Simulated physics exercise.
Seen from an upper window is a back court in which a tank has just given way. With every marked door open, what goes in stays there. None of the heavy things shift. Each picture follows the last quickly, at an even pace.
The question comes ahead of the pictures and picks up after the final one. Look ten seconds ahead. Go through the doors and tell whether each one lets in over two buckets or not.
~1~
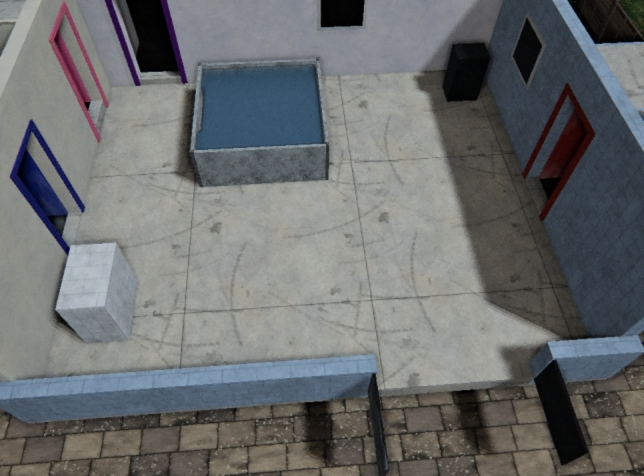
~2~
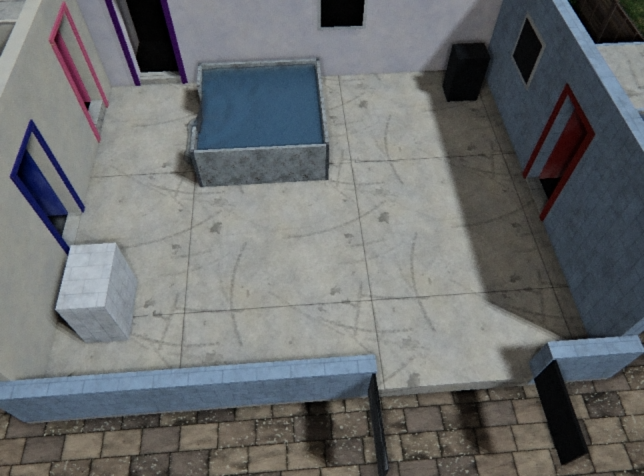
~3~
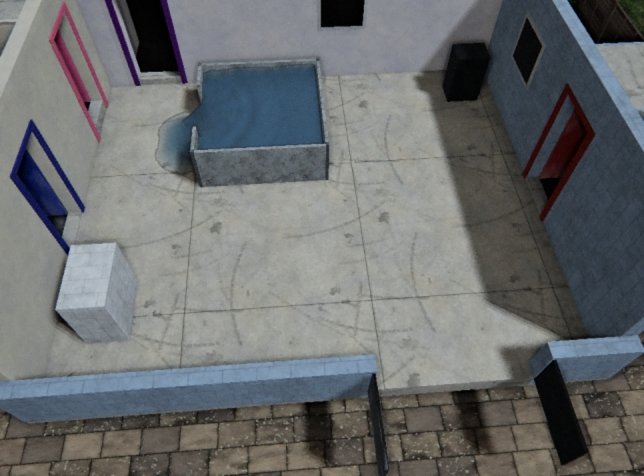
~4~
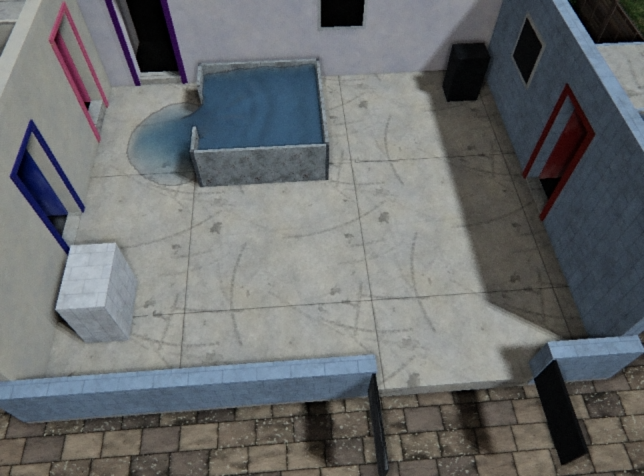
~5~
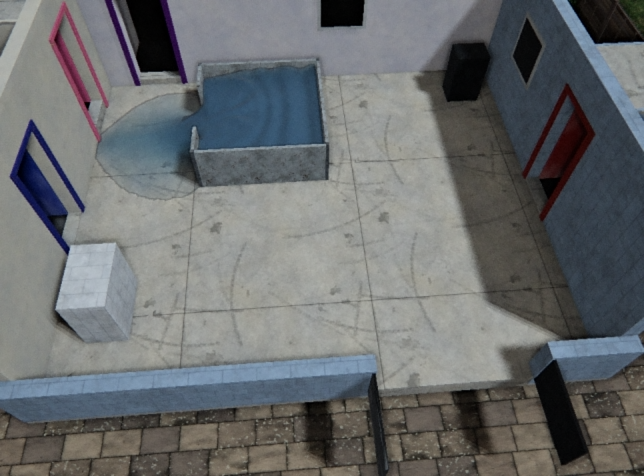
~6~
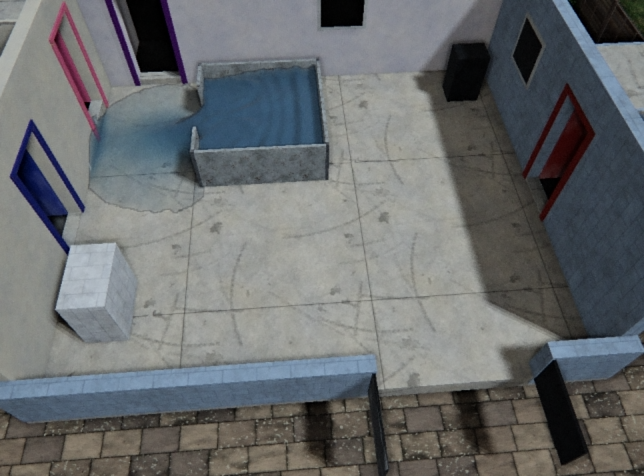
The blue door goes over two buckets, the purple door goes over two buckets, the red door does not go over two buckets, the pink door goes over two buckets.
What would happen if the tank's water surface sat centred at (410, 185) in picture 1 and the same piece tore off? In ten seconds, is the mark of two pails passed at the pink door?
As far as I can tell, pink stays within limits.
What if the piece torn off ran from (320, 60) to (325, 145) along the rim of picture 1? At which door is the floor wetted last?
Answer: The door marked blue.
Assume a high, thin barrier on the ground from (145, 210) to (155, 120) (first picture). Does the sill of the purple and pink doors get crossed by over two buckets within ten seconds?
As I read it, the purple ends up above while the pink remains below.
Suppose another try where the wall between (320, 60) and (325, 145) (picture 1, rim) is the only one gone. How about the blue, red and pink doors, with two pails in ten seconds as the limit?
Result - blue door: Below the limit; red door: Above the limit; pink door: Below the limit.
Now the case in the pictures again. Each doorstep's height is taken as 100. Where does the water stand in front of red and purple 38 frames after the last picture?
I'd put it at close to 0 and 100 per cent.
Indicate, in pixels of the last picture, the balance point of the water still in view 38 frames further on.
Close to (228, 177).
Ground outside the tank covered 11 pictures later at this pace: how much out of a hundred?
Near 20 in a hundred.
A moment on, water covers 15 % of the floor; the blue door under two buckets in, the purple door wet at the sill, nothing in, the red door not reached, the pink door over two buckets in.
Next, water covers 20 % of the floor; the blue door over two buckets in, the purple door under two buckets in, the red door not reached, the pink door far over two buckets in.
Then, water covers 35 % of the floor; the blue door far over two buckets in, the purple door over two buckets in, the red door not reached, the pink door far over two buckets in.
Later, water covers 70 % of the floor; the blue door far over two buckets in, the purple door over two buckets in, the red door not reached, the pink door far over two buckets in.
In the end, water covers 90 % of the floor; the blue door far over two buckets in, the purple door over two buckets in, the red door wet at the sill, nothing in, the pink door far over two buckets in.
